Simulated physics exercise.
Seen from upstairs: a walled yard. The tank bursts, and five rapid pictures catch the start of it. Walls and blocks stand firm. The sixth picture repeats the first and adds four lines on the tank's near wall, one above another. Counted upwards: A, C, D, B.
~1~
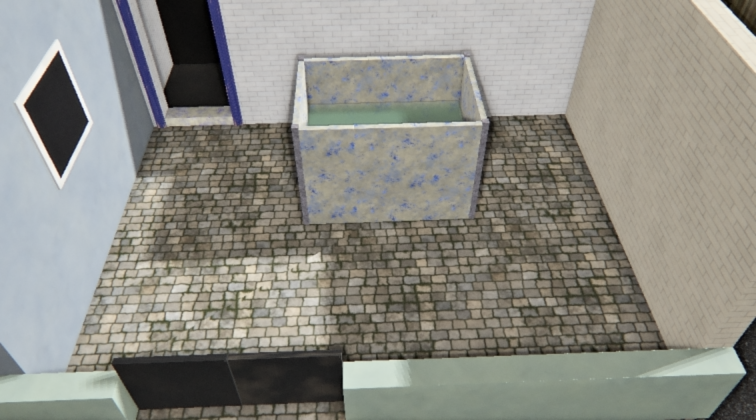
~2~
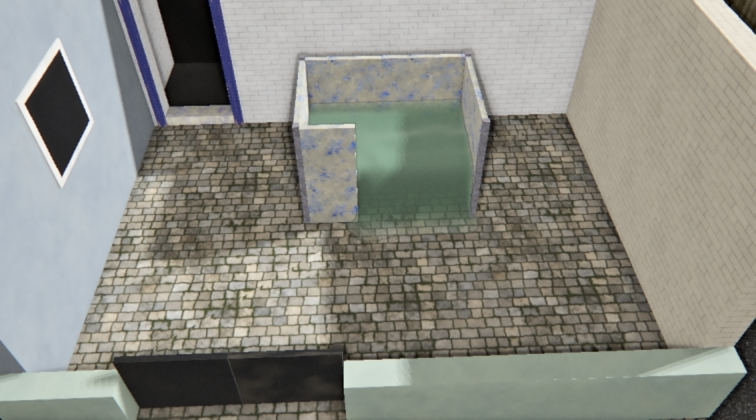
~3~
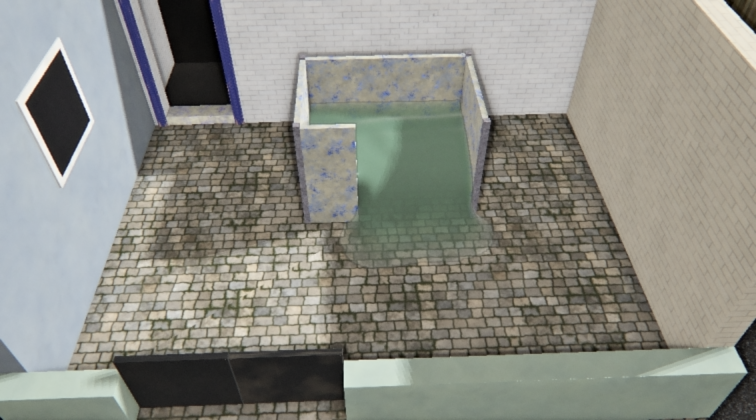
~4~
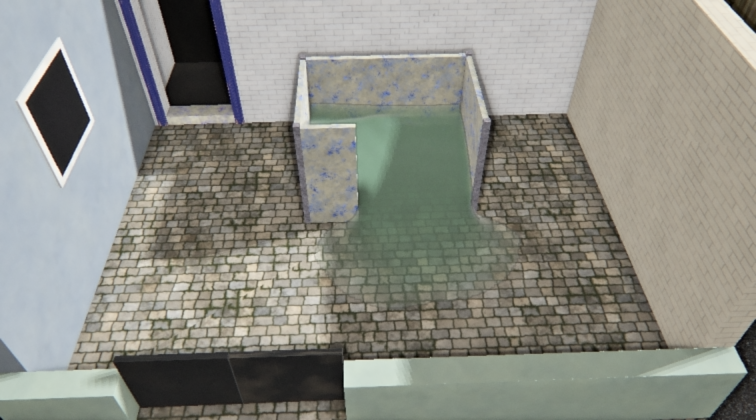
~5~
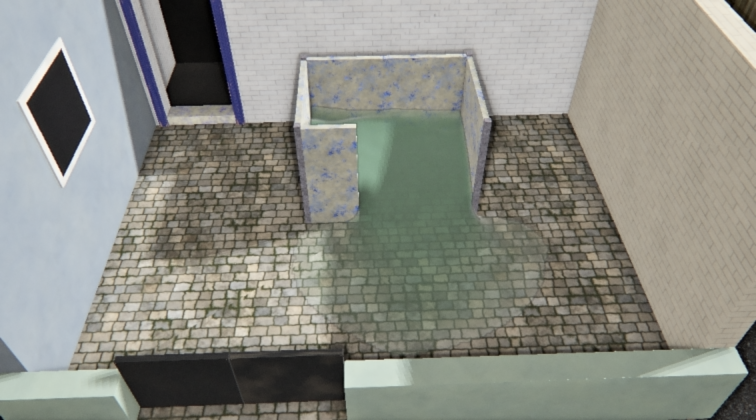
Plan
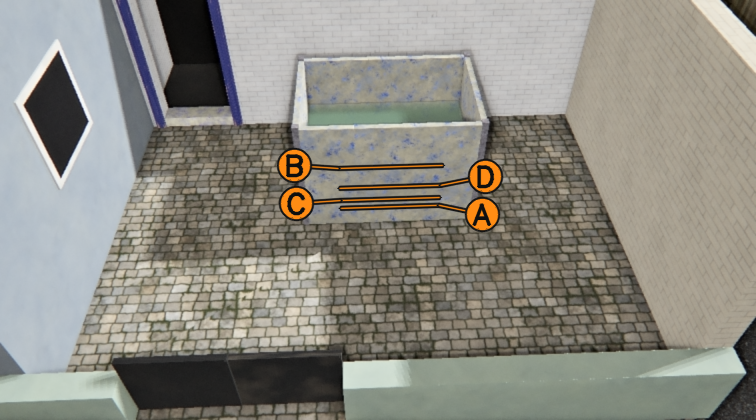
Greenish water sits in a stone-coloured tank with blue blotches, set against the white brick back wall of a cobbled yard seen from above. A blue-framed doorway stands at the back left, a pale blue wall with a diamond window at left, a beige wall at right, and a dark gate in the low pale-green front wall. Most of the tank's front panel disappears, and water spreads forward over the cobbles in a widening, thinning sheet while the camera stays still.
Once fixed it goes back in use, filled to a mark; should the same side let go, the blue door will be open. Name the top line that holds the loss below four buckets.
Choose B.
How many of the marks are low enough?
All four.
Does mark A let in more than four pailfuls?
No, not at all.
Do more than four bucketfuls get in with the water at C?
No.
On the marked copy, A at (390, 206); B at (390, 166); C at (390, 199); D at (390, 186); from the bottom up A, C, D, B.
With A, nothing gets over.
With B, a bucket or two gets in.
With C, nothing gets over.
With D, nothing gets over.
